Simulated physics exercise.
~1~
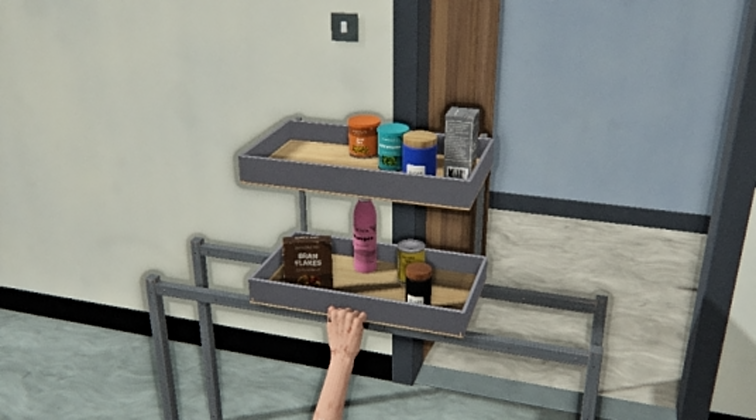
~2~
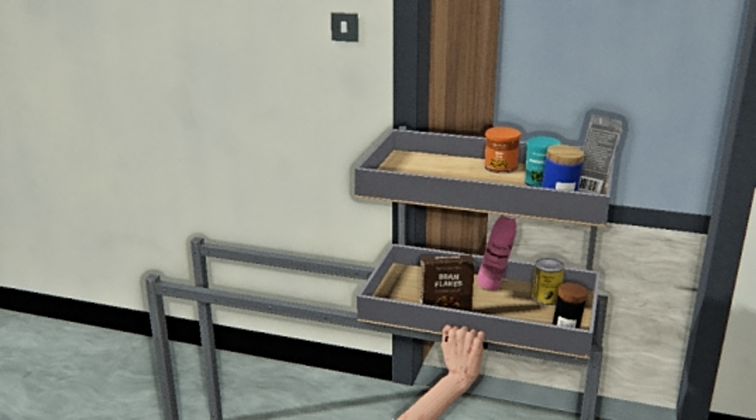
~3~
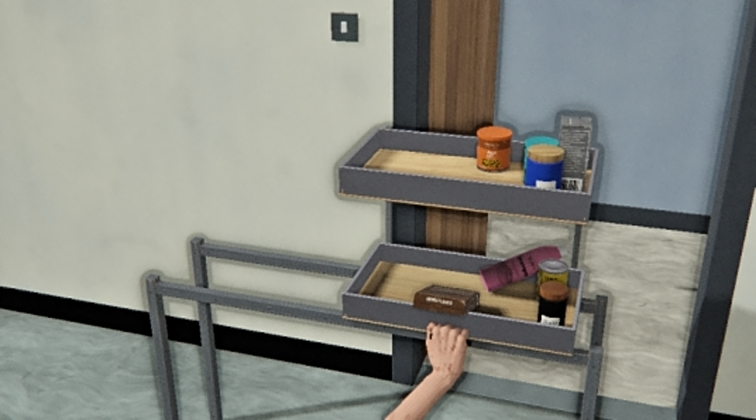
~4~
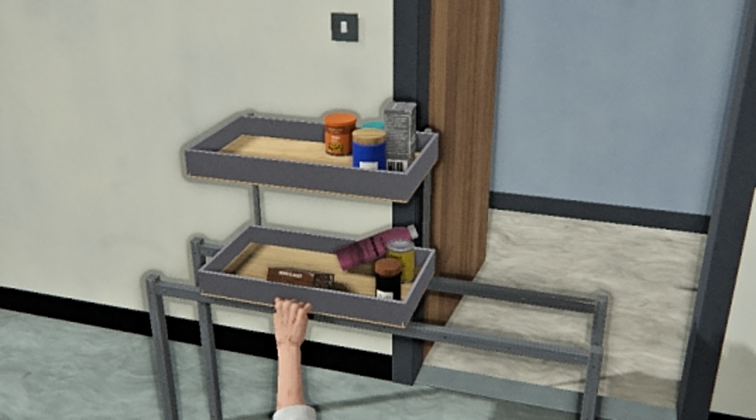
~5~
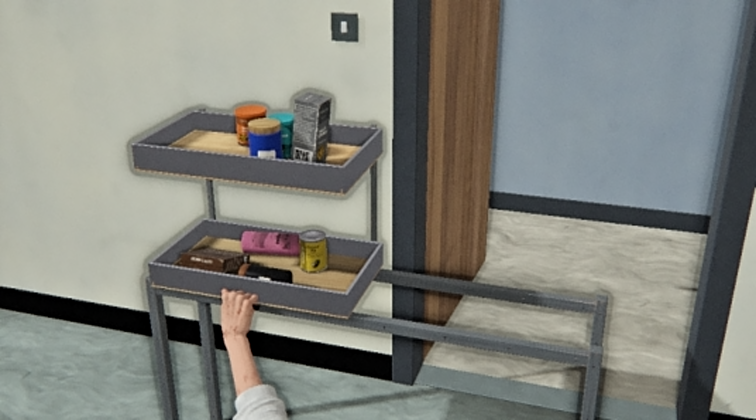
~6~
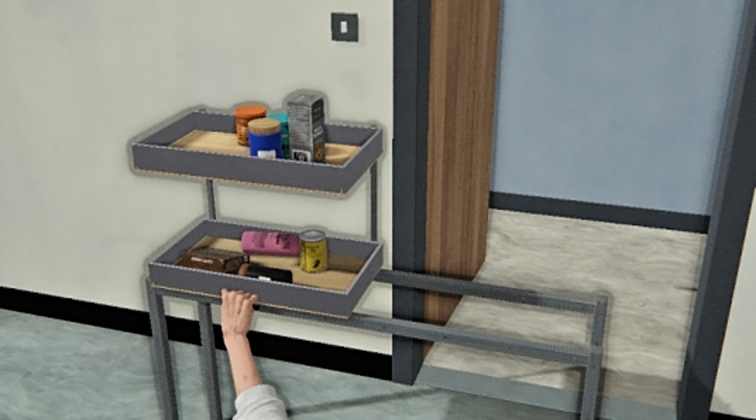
Two-tier sliding shelf pushed right then left by a hand, leaving brown packet, pink bottle and black jar lying toppled.
